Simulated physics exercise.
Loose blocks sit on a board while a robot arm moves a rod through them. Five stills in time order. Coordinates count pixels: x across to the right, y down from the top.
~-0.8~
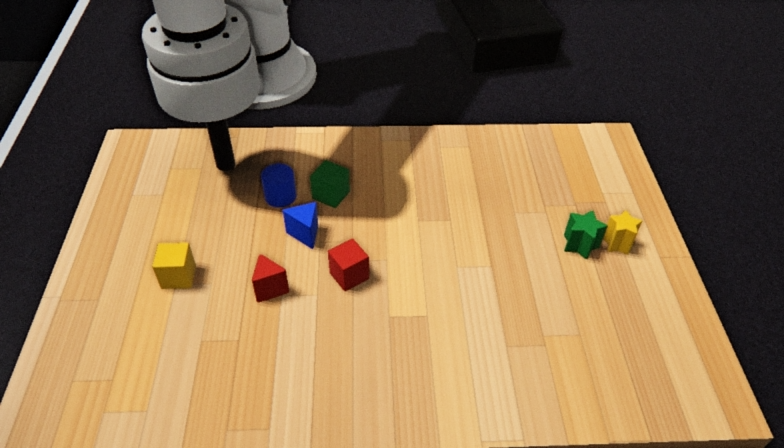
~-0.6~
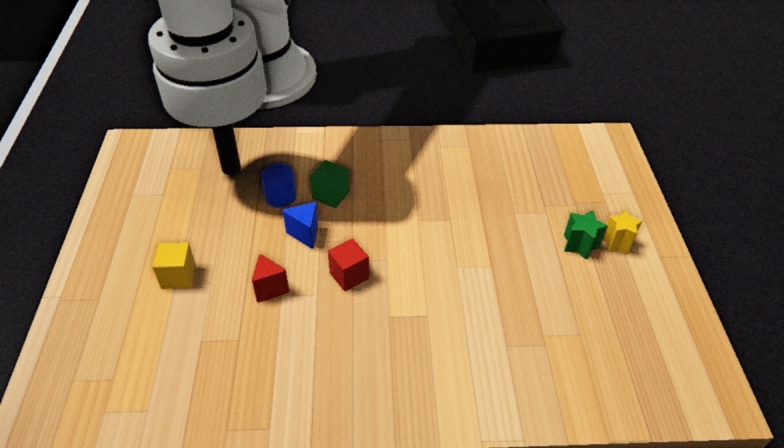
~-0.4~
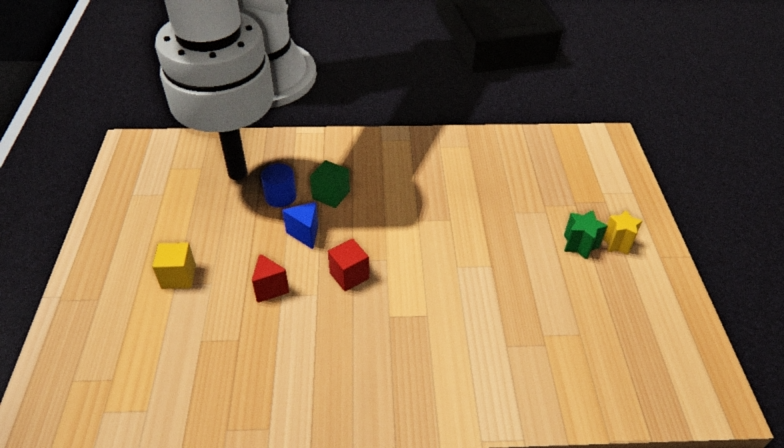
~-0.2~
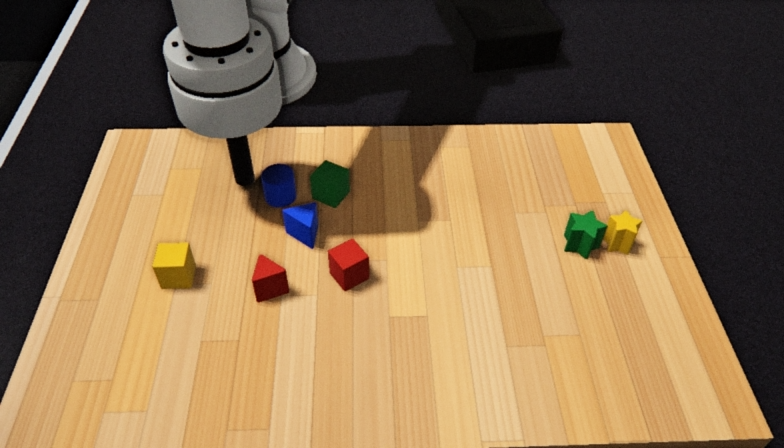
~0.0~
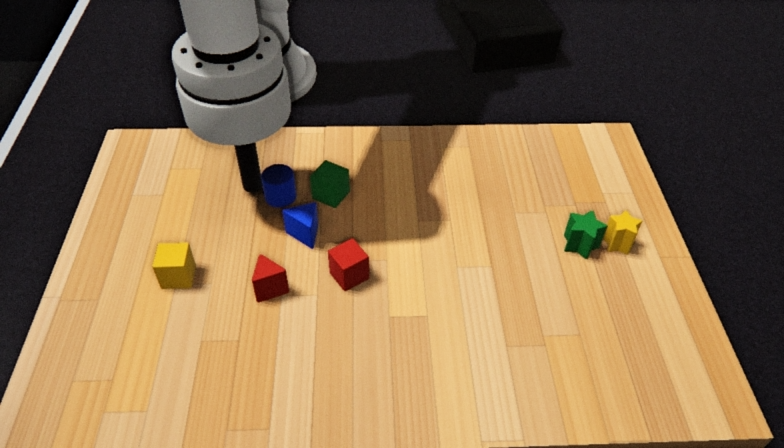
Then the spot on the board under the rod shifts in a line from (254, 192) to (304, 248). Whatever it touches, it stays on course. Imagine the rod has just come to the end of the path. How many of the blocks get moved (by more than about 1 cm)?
The number will come to 2.
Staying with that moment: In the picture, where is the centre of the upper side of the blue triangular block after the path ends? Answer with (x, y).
At (324, 223).
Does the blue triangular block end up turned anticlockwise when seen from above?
Yes, that is what happens.
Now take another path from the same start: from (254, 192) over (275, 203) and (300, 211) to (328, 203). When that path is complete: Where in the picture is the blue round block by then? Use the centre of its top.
The top centre is at (339, 164).
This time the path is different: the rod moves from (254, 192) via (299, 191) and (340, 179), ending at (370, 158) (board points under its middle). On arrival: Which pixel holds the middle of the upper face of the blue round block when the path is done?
Most likely (317, 183).
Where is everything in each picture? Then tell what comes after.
In the first frame, lower end of the rod at (226, 165), tops of blocks, blue round block at (277, 174), blue triangular block at (303, 213), red square block at (348, 253).
In the second frame, rod at (232, 169), blocks as before.
In the third frame, rod at (238, 174), blocks as before.
In the fourth frame, rod at (245, 180), blocks as before.
In the fifth frame, rod at (253, 186), blue round block at (277, 174), blue triangular block at (303, 213), red square block at (348, 253).
What follows on the original path. One third of the way, rod at (269, 204); blue round block at (291, 178).
Two thirds of the way, rod at (286, 223); blue round block at (291, 178); blue triangular block at (305, 214), turned 10° anticlockwise.
At the end, rod at (303, 242); blue round block at (291, 178); blue triangular block at (324, 223), turned 80° anticlockwise; red square block not moved.
